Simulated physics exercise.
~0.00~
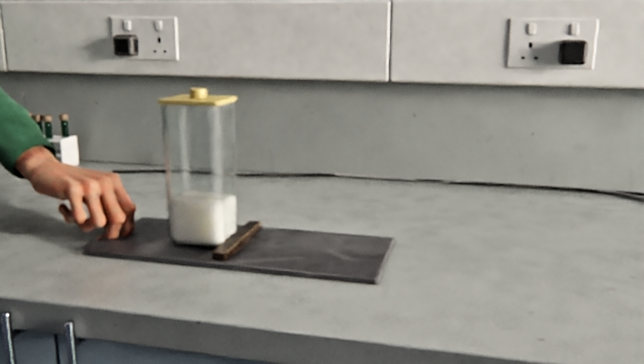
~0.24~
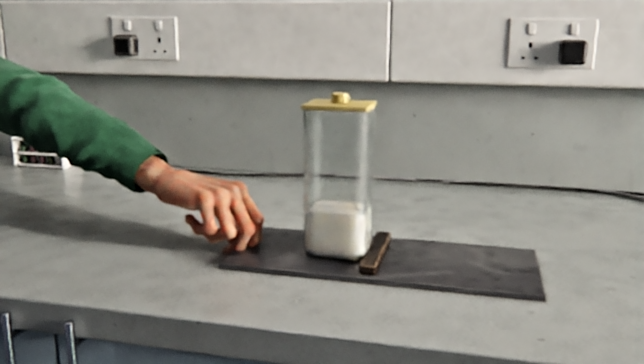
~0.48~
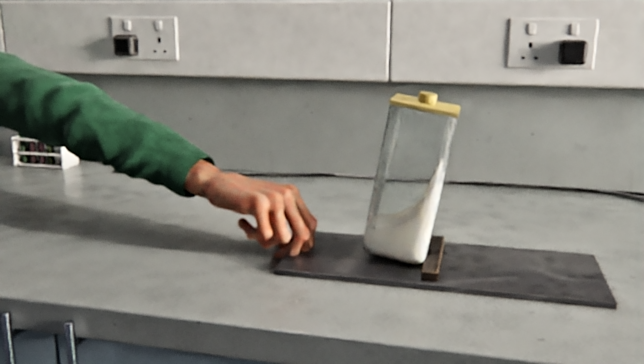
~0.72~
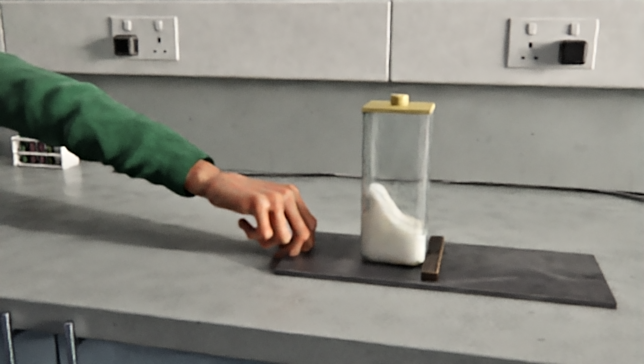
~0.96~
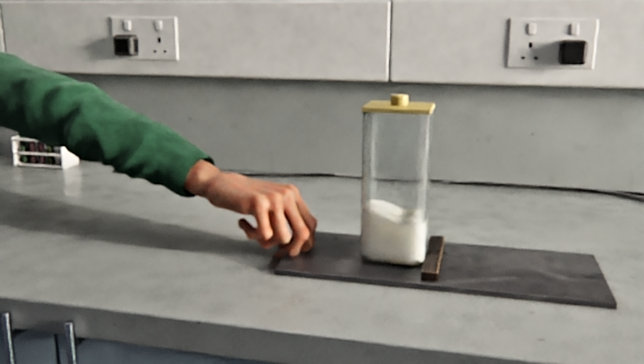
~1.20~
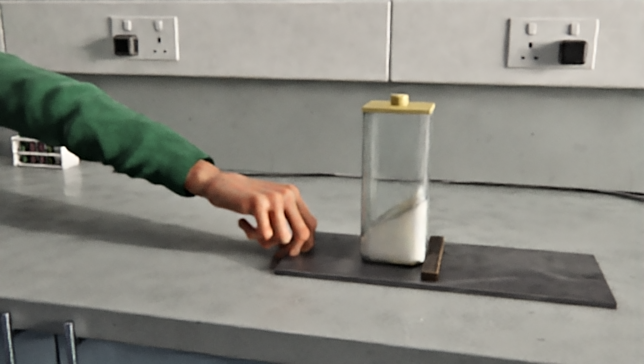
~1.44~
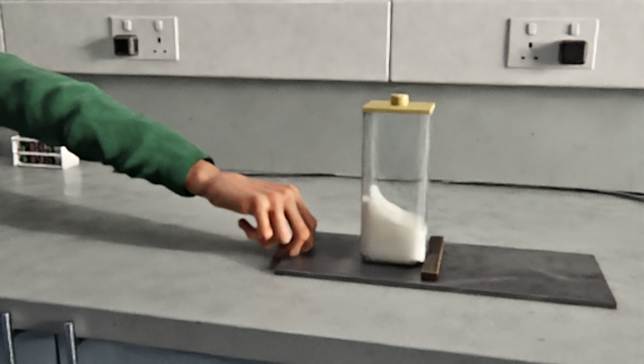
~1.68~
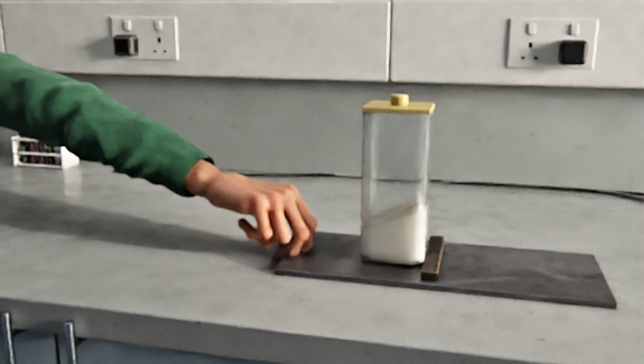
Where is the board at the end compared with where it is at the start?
At the end the board is farther to the right along the counter than it was at the start.
